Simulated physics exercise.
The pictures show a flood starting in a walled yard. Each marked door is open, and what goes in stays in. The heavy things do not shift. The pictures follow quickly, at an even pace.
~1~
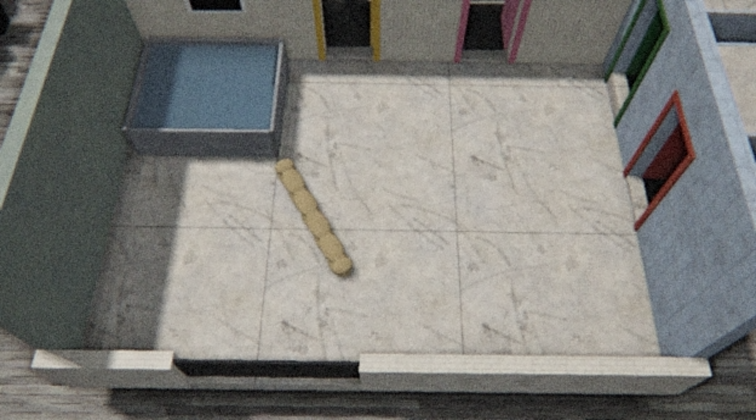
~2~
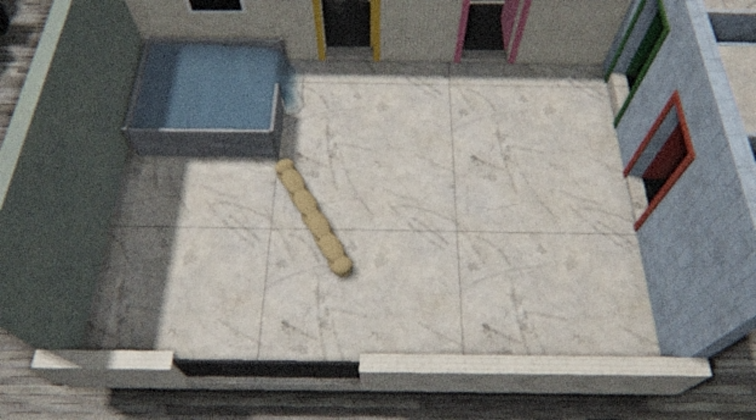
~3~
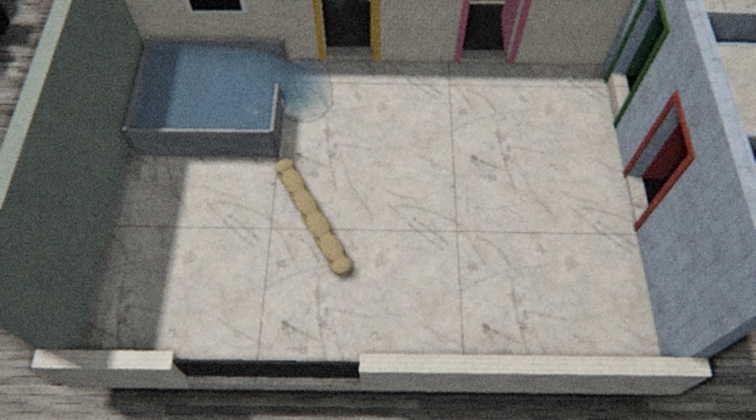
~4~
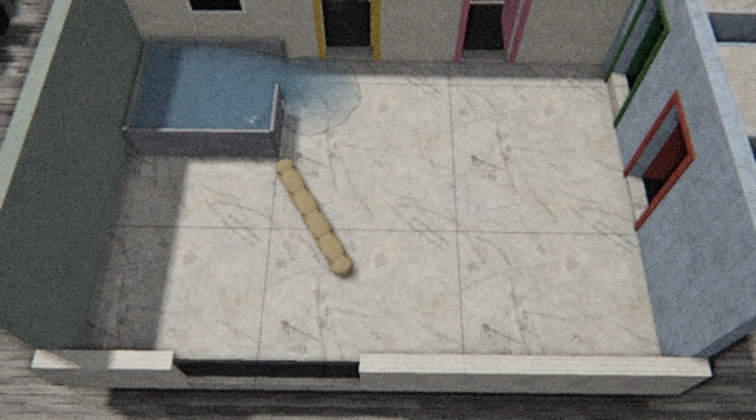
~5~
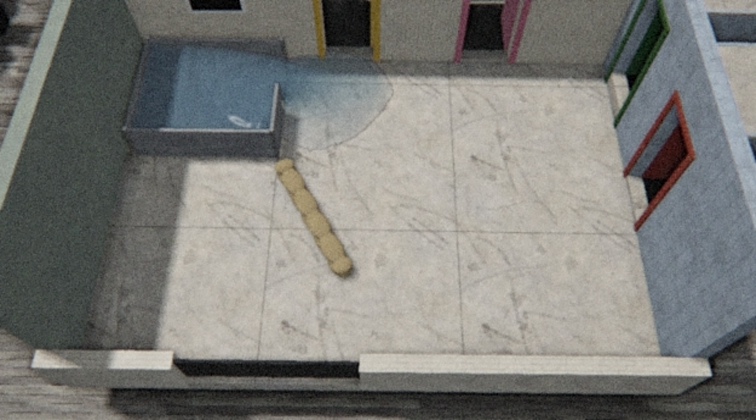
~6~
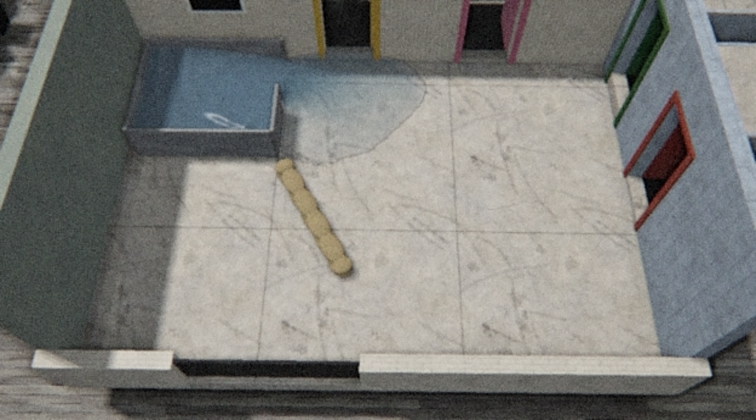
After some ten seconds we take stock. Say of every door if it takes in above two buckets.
One by one: The pink door holds within the limit; the yellow door floods; the red door floods; the green door holds within the limit.
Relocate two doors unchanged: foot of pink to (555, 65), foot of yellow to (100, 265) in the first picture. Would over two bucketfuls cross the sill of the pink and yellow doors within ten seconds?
One by one: Pink door goes over, yellow door holds.
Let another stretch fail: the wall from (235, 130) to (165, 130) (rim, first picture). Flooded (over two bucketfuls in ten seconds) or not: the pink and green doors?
One by one: Pink door keeps below it; green door stays under.
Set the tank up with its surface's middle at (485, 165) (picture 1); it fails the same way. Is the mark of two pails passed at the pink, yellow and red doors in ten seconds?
One by one: Pink door keeps below it, yellow door stays under, red door goes over.
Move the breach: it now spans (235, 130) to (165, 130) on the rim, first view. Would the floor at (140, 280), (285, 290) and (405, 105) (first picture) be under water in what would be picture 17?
In turn: Under water, covered, dry.
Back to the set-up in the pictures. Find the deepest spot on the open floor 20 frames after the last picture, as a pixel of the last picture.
Near (601, 111).
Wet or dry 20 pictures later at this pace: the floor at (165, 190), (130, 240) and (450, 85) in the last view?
As listed: Clear, clear, flooded.
A moment on, water covers 20 % of the floor; the pink door wet at the sill, nothing in, the yellow door under two buckets in, the red door not reached, the green door not reached.
Next, water covers 35 % of the floor; the pink door wet at the sill, nothing in, the yellow door over two buckets in, the red door not reached, the green door wet at the sill, nothing in.
Then, water covers 45 % of the floor; the pink door wet at the sill, nothing in, the yellow door far over two buckets in, the red door under two buckets in, the green door wet at the sill, nothing in.
Later, water covers 55 % of the floor; the pink door wet at the sill, nothing in, the yellow door far over two buckets in, the red door over two buckets in, the green door wet at the sill, nothing in.
In the end, water covers 80 % of the floor; the pink door wet at the sill, nothing in, the yellow door far over two buckets in, the red door over two buckets in, the green door wet at the sill, nothing in.
